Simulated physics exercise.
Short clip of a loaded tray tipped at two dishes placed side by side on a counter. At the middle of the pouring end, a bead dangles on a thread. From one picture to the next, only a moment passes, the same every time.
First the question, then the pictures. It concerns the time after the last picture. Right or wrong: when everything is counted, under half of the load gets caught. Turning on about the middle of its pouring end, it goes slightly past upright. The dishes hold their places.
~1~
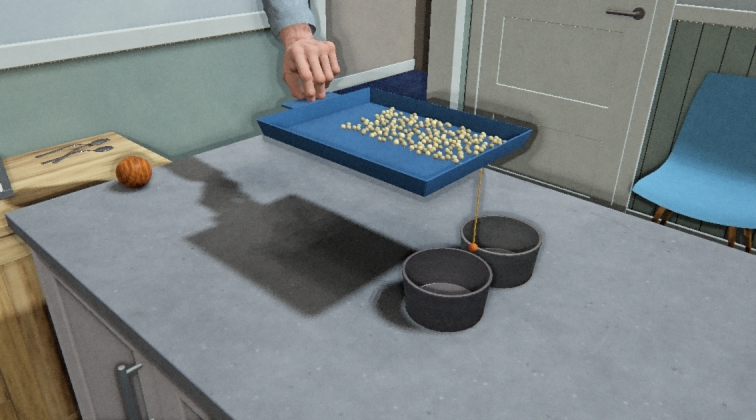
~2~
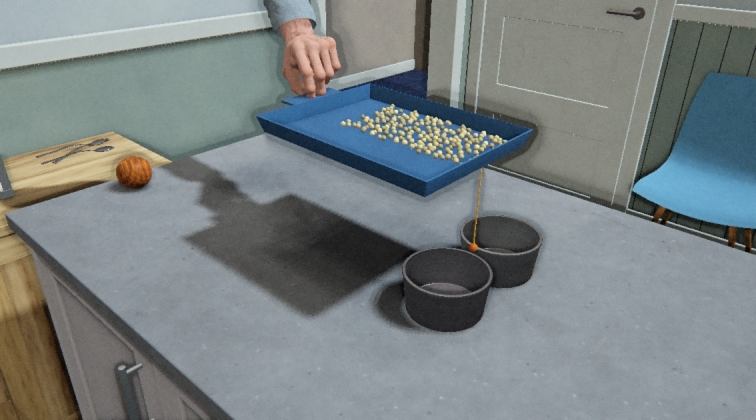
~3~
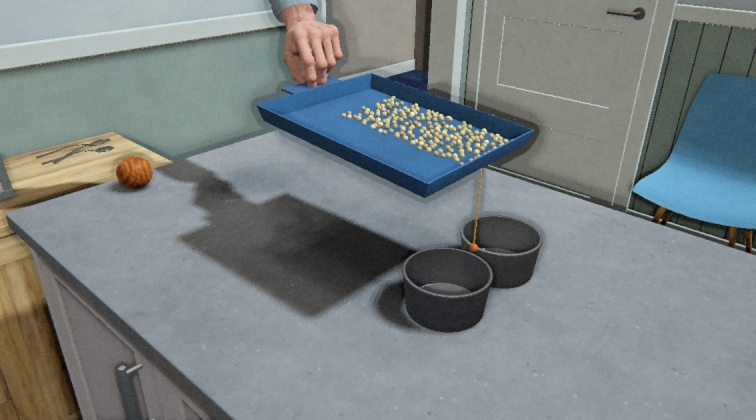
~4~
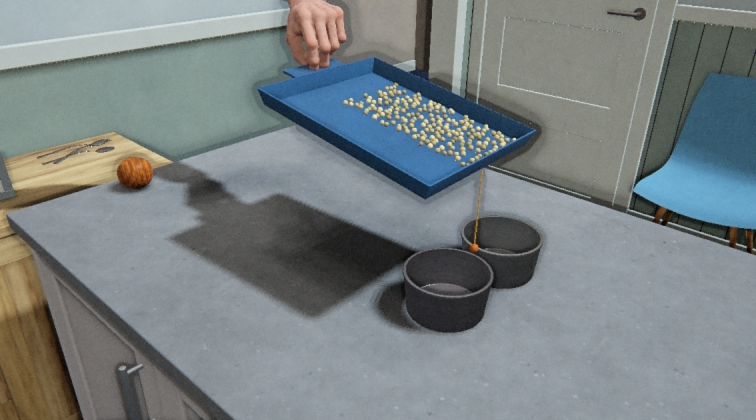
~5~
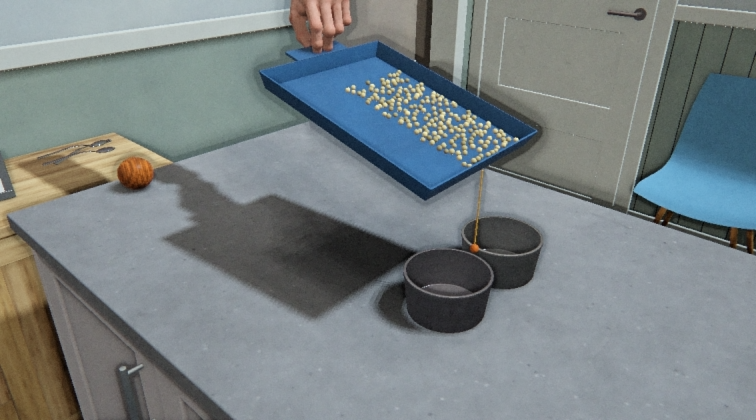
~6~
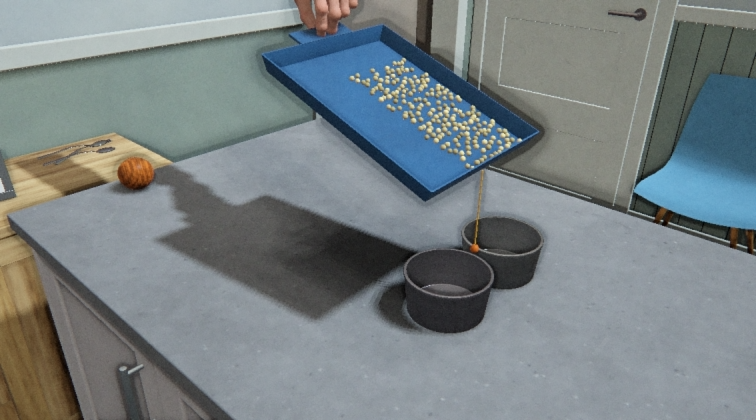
Right.
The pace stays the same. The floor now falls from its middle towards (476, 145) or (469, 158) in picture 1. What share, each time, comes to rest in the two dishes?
Respectively close to 100 and 50 in a hundred.
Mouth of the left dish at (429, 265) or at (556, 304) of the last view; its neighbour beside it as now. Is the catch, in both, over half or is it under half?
In order, they'd catch a minor share, and next a minor share.
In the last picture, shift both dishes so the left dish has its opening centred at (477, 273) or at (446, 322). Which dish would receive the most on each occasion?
Left side first, Right side second.
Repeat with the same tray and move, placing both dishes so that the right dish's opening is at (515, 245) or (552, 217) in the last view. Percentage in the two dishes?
Roughly 60% first, roughly 20% second.
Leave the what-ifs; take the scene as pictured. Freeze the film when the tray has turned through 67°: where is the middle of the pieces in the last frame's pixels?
Centre estimate: (492, 157).
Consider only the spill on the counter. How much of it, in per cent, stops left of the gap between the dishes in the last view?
Close to 10 per cent.
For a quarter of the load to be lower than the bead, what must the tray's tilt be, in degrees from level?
I'd say it is tilted about 105°.
Soon after the last picture, tray tipped steeply; nearly all on the tray; a small part in the air.
A little later, tray tipped past a quarter turn; about a third on the tray; a small part in the left dish; a small part outside both; about half in the air.
Later still, tray tipped past a quarter turn; about a quarter in the left dish; most outside both.
At rest, tray tipped past a quarter turn; about a quarter in the left dish; none in the right dish; most outside both.
